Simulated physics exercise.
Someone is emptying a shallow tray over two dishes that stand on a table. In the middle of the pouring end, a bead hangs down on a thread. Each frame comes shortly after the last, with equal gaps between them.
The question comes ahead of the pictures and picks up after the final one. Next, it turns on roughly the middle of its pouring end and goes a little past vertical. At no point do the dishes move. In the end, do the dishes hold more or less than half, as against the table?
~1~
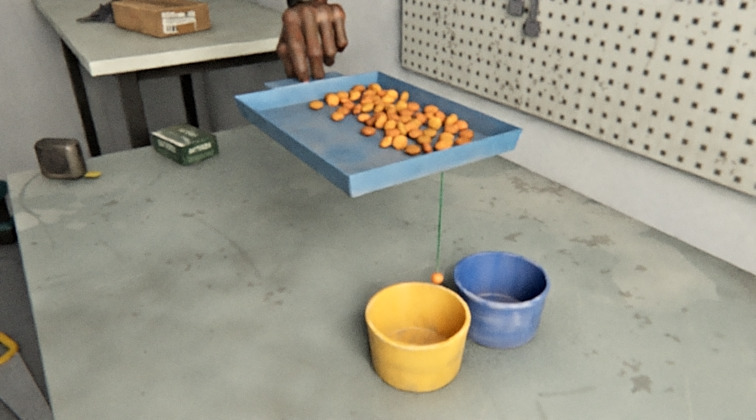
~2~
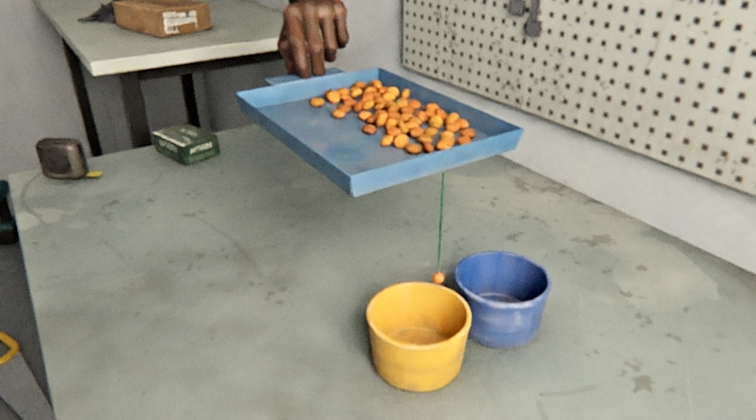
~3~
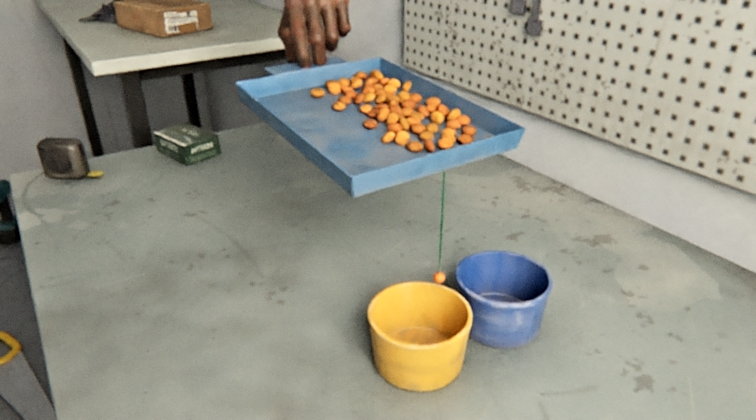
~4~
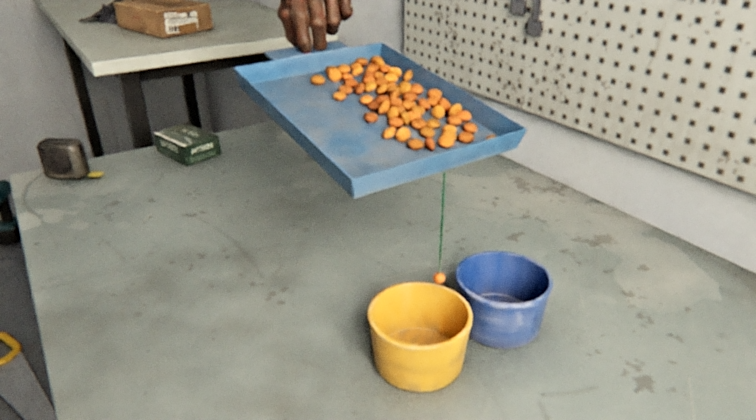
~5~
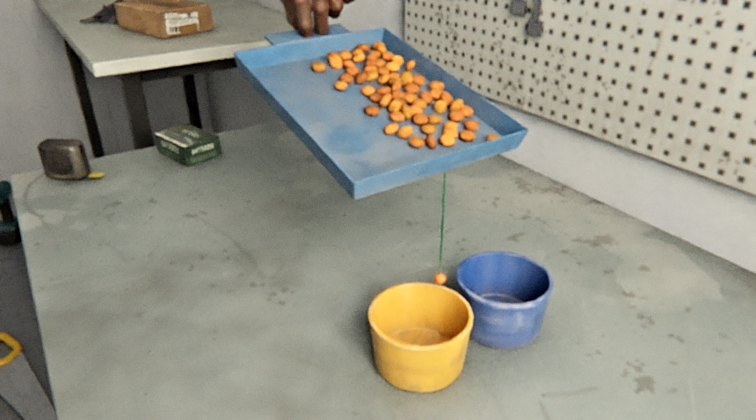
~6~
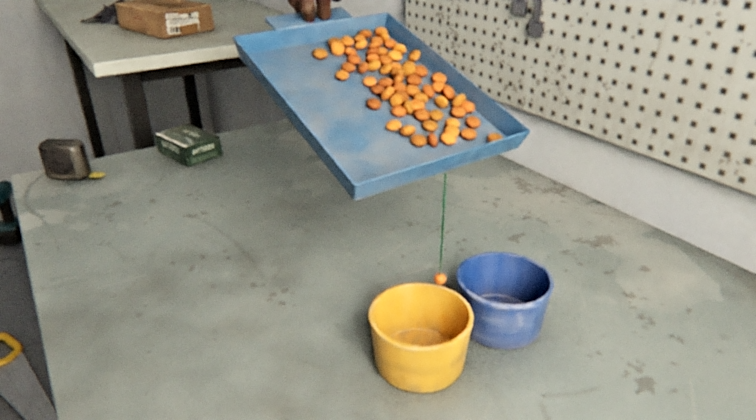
They hold less than half.
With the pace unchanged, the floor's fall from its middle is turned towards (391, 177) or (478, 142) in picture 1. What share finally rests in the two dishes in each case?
About 40 % and about 70 %.
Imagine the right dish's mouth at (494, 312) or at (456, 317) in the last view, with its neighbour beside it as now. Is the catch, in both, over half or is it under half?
For the two places in order: A majority share, a majority share.
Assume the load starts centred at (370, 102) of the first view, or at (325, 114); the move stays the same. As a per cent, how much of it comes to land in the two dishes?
You'd get near 30 percent first and near 30 percent after that.
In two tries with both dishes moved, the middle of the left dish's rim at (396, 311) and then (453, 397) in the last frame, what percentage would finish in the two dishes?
Trial 1 around 10 percent, trial 2 around 10 percent.
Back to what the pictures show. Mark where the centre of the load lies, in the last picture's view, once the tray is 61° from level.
In the last view, the load is centred close to (454, 132).
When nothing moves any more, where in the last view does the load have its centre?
Near pixel (458, 379).
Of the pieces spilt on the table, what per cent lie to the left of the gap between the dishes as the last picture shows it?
Near 40 in a hundred.
Soon after the last picture, tray tipped steeply; all on the tray.
A little later, tray tipped right over; about half on the tray; a small part in the left dish; a stray few in the right dish; about a quarter outside both; about a quarter in the air.
Later still, tray tipped past a quarter turn; about a quarter in the left dish; a small part in the right dish; about two thirds outside both.
At rest, tray tipped past a quarter turn; about a quarter in the left dish; a small part in the right dish; about two thirds outside both.
